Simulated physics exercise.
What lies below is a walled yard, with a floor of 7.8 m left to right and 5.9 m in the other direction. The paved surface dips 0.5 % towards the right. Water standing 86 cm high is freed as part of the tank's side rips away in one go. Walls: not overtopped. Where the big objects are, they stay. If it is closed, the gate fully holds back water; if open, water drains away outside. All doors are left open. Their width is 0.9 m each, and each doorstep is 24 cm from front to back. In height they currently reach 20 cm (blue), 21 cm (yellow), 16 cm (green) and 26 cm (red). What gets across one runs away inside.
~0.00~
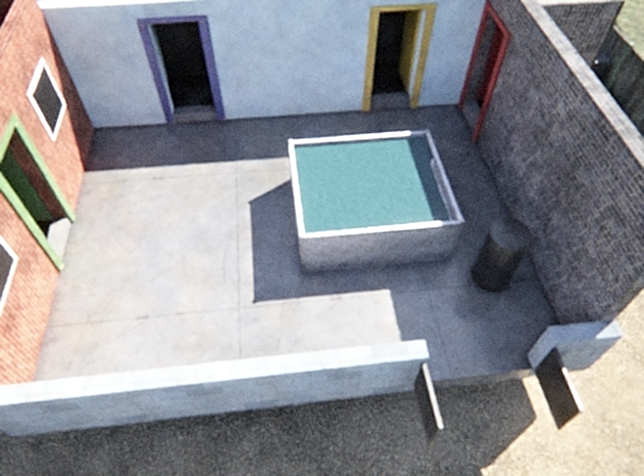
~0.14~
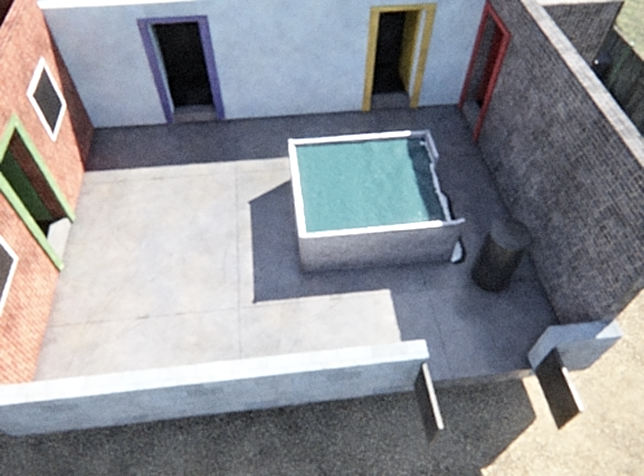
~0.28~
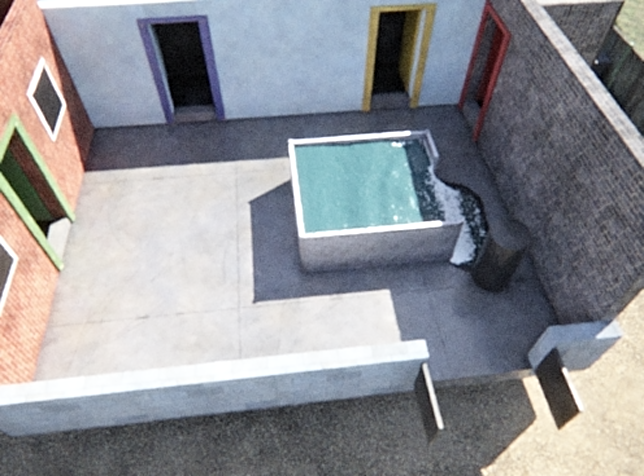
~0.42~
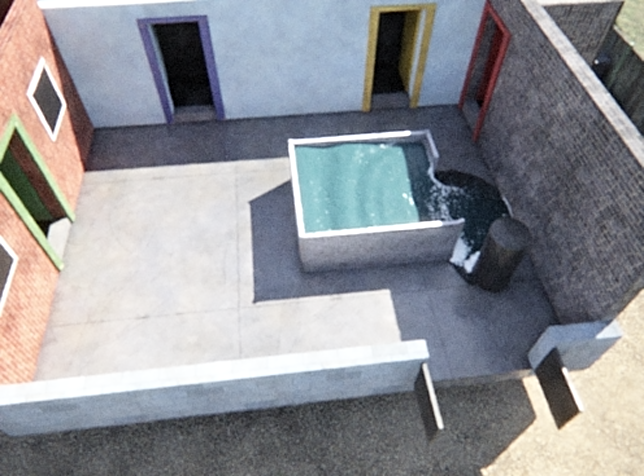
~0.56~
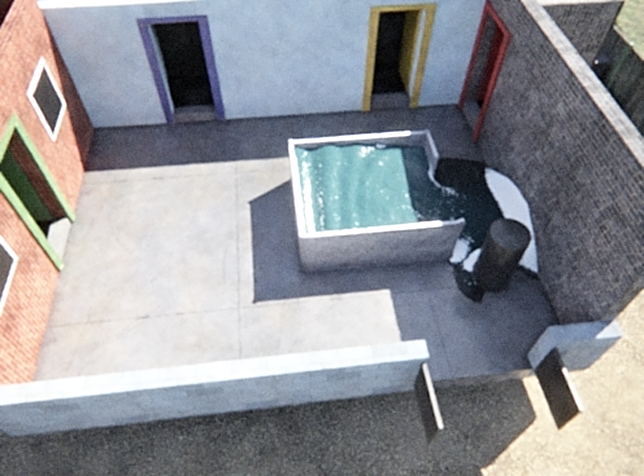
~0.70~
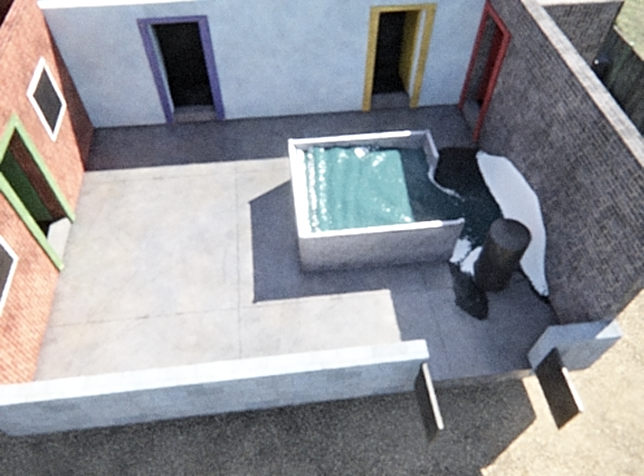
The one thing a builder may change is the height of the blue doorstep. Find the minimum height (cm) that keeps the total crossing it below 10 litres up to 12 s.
The minimum is roughly 7.5 cm.
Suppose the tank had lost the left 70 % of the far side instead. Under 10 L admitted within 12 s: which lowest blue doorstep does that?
About 15 centimetres.
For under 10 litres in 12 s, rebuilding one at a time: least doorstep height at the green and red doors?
You'd want about 12.0 centimetres at green and about 29 centimetres at red.
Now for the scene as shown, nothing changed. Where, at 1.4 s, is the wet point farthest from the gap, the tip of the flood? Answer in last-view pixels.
The farthest wet point is roughly at (459, 107) in the last view.
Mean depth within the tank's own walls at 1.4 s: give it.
Around 55 centimetres.
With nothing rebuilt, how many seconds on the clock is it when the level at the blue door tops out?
About 11.0 seconds.
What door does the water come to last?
Last in order comes the green door.
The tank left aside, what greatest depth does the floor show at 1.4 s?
It gets to close to 67 centimetres there.
After 1.4 s water covers 20 % of the floor, deepest (67 cm) near (504, 228); it has not reached the blue door.
After 3.0 s water covers 40 % of the floor, deepest (42 cm) near (564, 338); it has not reached the blue door.
After 12.0 s water covers 100 % of the floor, deepest (14 cm) near (235, 122); 12 cm at the blue door, 0 litres in over its 20 cm doorstep.
At the blue door as built, the water arrived by 3.3 s and peaked near 13 cm at 11.2 s.
With a doorstep of 7 cm, 12 litres would have come in within the 12 s; with 9.5 cm, 4 litres. So under 10 litres takes about 7.5 cm.
